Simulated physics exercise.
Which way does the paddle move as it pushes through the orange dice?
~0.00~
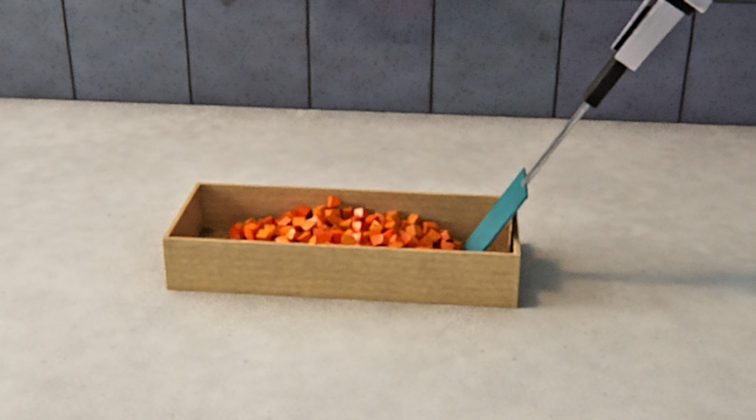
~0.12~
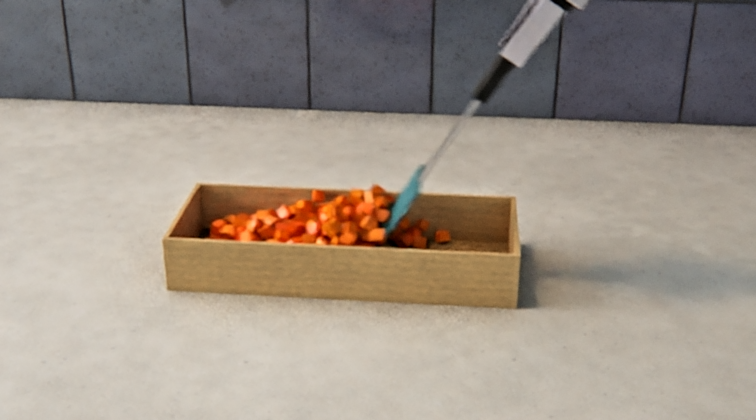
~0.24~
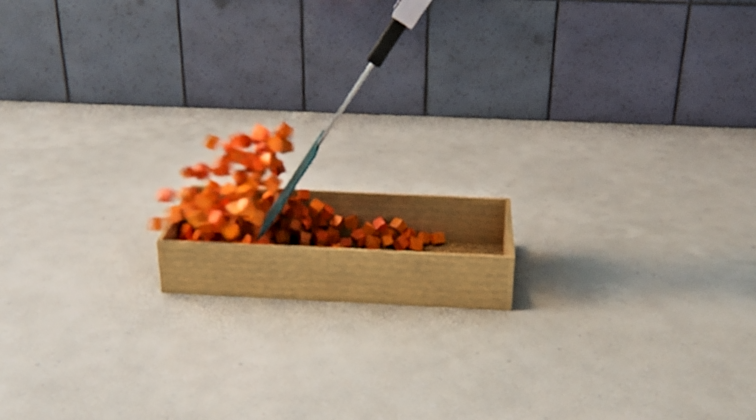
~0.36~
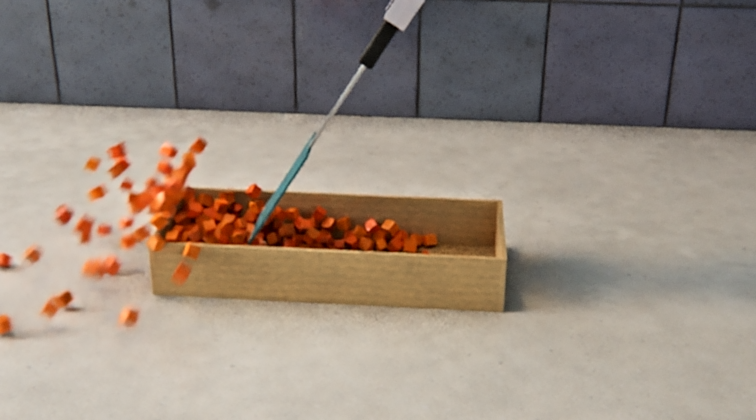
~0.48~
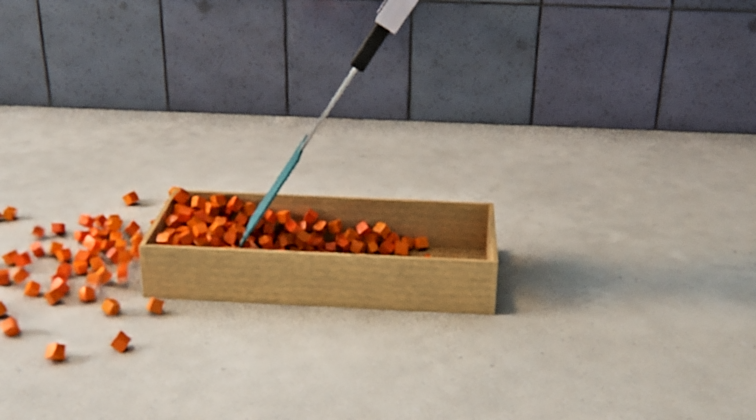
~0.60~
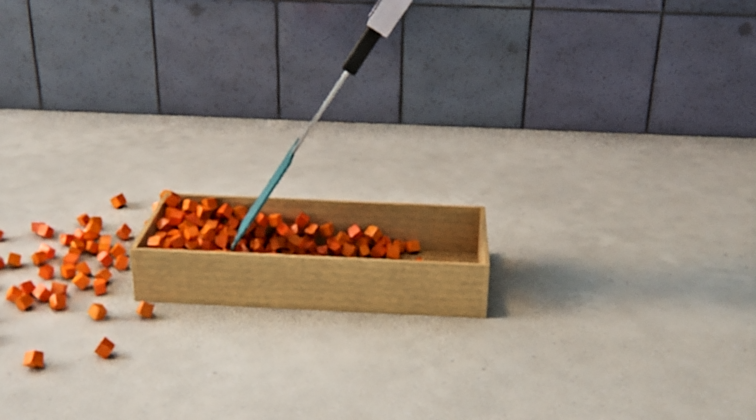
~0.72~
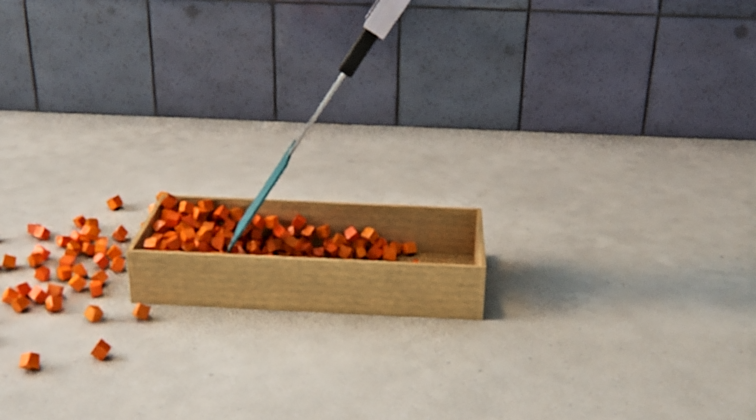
The paddle moves to the left, sweeping the orange dice toward the left end of the tray.
